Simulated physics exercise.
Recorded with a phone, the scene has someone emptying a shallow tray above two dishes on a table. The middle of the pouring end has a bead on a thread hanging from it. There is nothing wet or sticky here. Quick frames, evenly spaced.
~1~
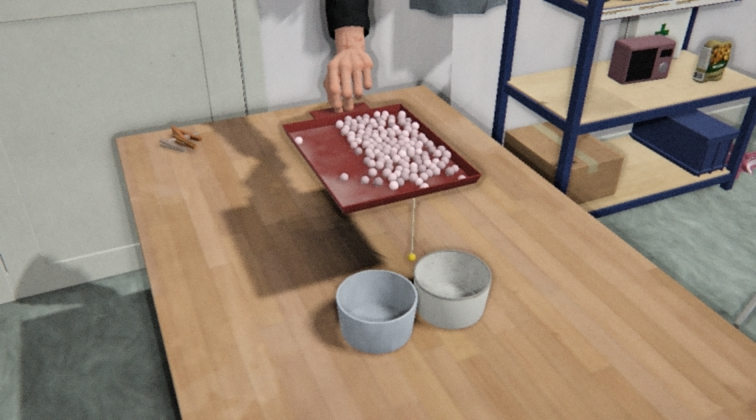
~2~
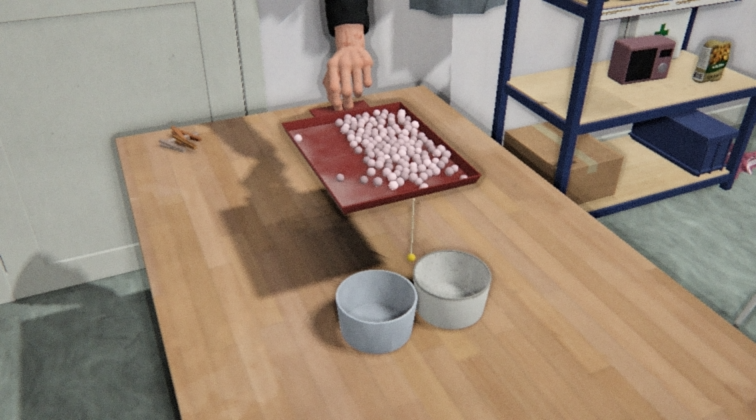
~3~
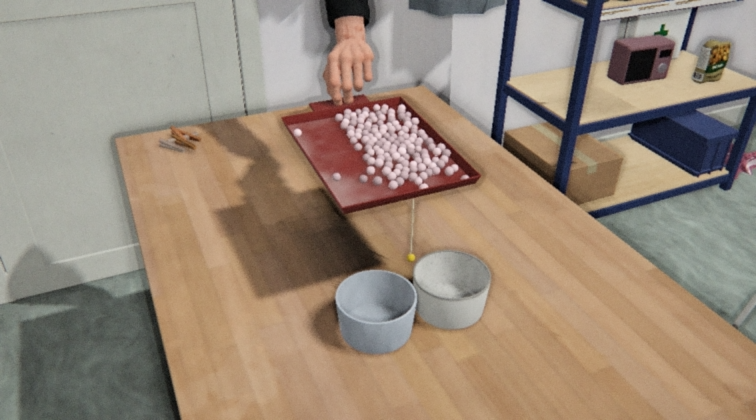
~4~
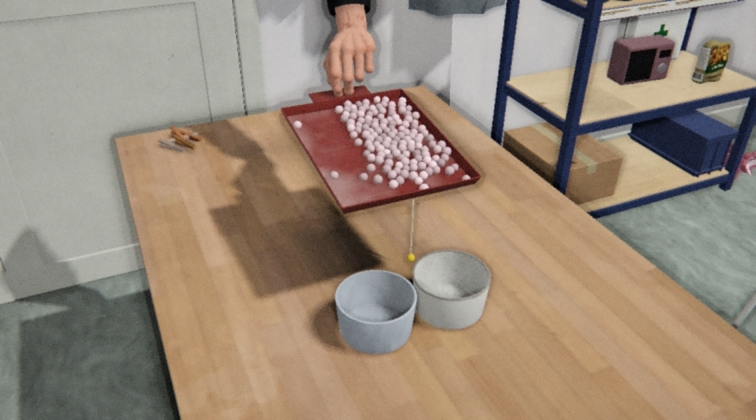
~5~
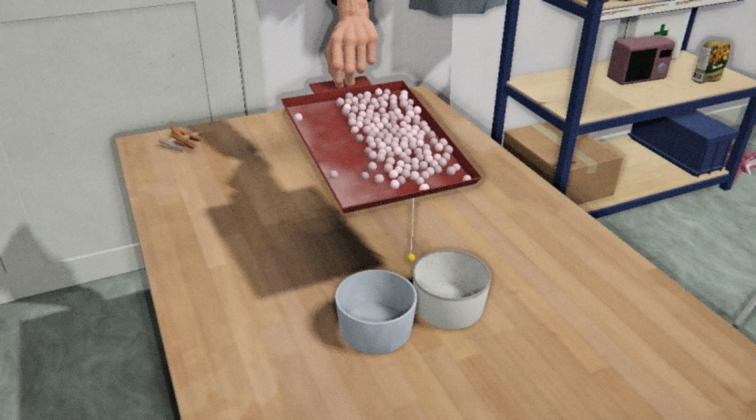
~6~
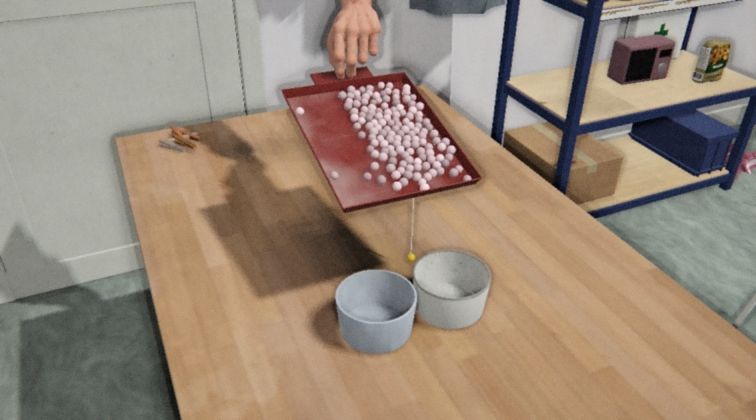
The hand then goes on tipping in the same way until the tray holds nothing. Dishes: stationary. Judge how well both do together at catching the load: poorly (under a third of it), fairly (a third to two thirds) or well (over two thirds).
Together they do well.
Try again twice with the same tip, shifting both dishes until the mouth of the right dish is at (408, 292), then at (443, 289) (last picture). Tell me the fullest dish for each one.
With the first placement it's the one to the right, with the second it's the one to the right.
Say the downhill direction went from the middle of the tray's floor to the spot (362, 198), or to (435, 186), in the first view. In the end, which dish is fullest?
First try, the dish at left; second try, the dish at right.
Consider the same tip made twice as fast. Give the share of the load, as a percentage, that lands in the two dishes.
Estimate: Some 60%.
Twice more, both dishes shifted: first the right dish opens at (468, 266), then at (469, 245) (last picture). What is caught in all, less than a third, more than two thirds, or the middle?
In order: Beyond two thirds, then less than a third.
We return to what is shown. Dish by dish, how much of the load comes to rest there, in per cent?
So the left dish keeps 20 per cent, and the right one keeps 60 per cent.
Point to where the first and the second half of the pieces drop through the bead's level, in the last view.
Early-half point (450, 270); late-half point (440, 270).
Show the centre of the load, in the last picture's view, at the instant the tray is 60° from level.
The middle of the pieces lands at roughly (433, 186).
Just after the last frame, tray tipped steeply; roughly two thirds on the tray; just a few in the left dish; about a tenth in the right dish; about a tenth in the air.
A moment on, tray tipped right over; roughly a quarter in the left dish; roughly two thirds in the right dish; about a tenth outside both; just a few in the air.
Further on, tray tipped past a quarter turn; roughly a quarter in the left dish; roughly two thirds in the right dish; about a tenth outside both.
When it is over, tray tipped past a quarter turn; roughly a quarter in the left dish; roughly two thirds in the right dish; about a tenth outside both.
